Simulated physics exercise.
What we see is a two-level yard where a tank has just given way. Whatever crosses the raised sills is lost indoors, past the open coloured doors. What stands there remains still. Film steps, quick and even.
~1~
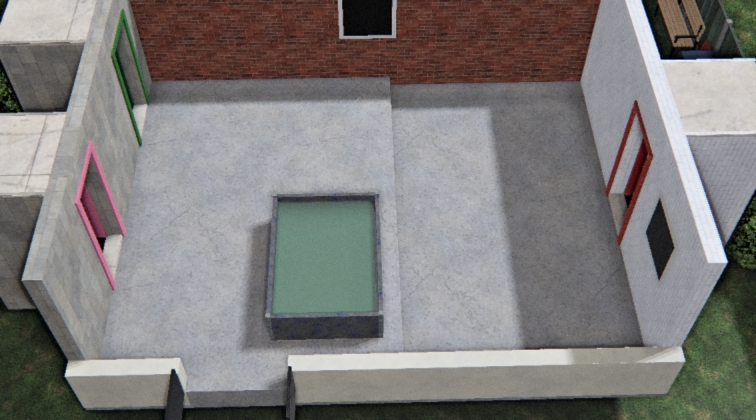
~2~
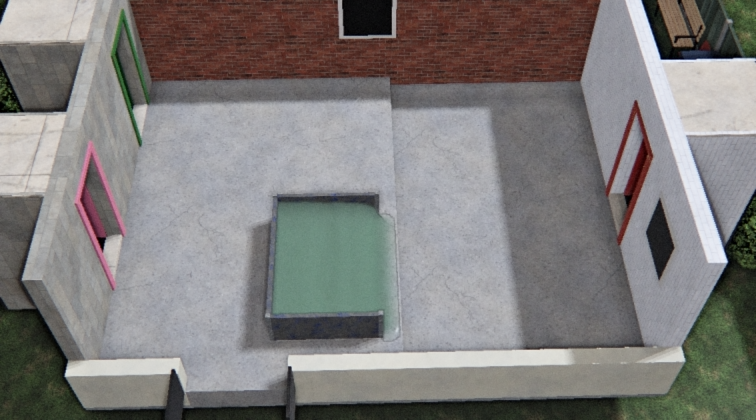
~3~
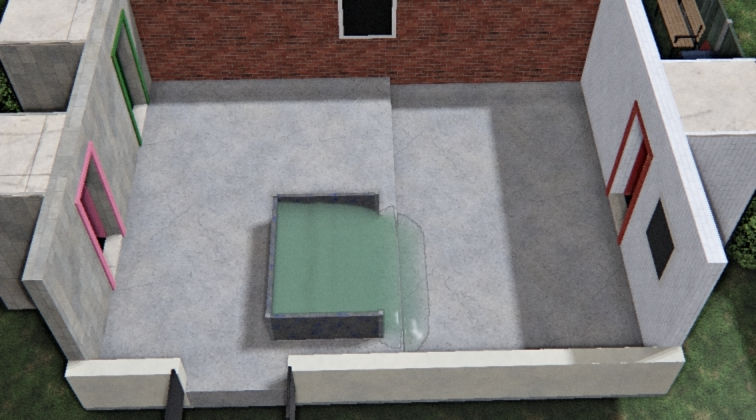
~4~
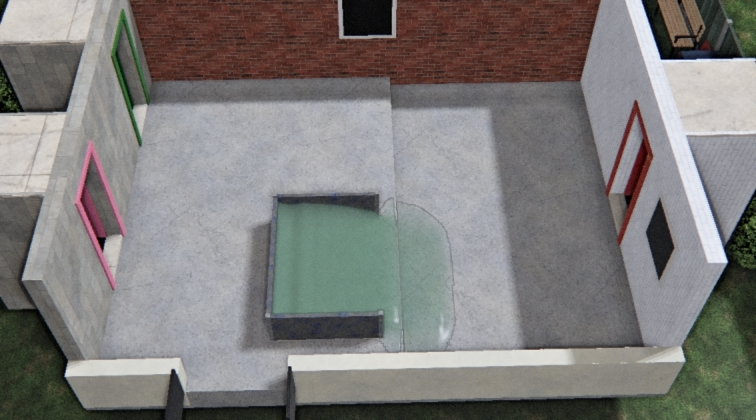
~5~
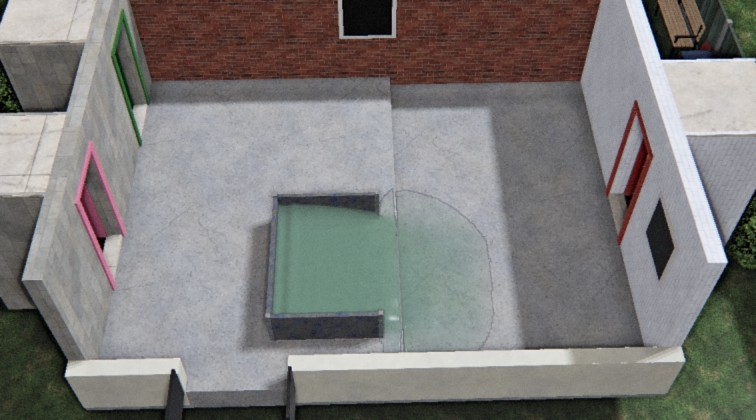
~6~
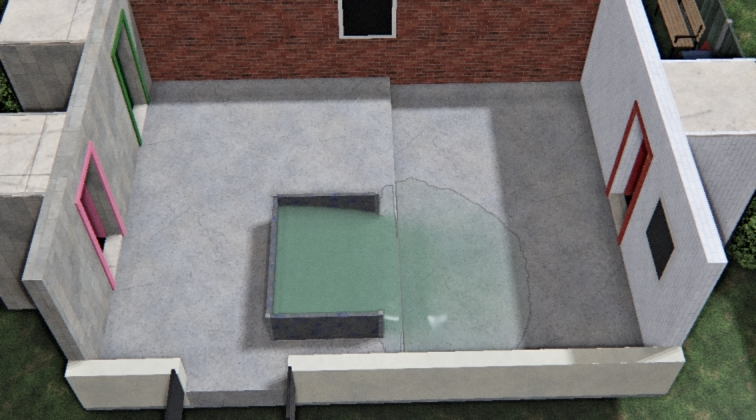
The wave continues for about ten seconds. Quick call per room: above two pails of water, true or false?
Pink door: False; red door: True; green door: False.
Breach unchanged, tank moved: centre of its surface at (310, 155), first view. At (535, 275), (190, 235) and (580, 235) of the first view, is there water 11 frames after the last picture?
Soaked, bone-dry, soaked.
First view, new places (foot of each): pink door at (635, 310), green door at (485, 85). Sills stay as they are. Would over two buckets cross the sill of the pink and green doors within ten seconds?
Result: Pink goes past the limit, green goes past the limit.
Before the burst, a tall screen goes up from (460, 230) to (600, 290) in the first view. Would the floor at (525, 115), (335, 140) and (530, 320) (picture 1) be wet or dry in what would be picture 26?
Submerged; untouched; submerged.
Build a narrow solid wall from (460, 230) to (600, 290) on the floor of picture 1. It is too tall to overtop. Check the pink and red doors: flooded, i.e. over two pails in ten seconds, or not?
I'd say the pink door admits under the limit while the red door admits under the limit.
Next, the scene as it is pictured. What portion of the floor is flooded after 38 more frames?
Roughly 50 per cent.
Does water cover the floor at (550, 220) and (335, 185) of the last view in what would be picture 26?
Taking them as listed, I'd call them soaked and not wet.
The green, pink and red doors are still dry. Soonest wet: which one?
That would be the door marked red.
A moment on, water covers 30 % of the floor; the pink door not reached, the red door wet at the sill, nothing in, the green door not reached.
Next, water covers 35 % of the floor; the pink door not reached, the red door over two buckets in, the green door not reached.
Then, water covers 35 % of the floor; the pink door not reached, the red door far over two buckets in, the green door not reached.
Later, water covers 50 % of the floor; the pink door not reached, the red door far over two buckets in, the green door not reached.
In the end, water covers 50 % of the floor; the pink door not reached, the red door far over two buckets in, the green door not reached.
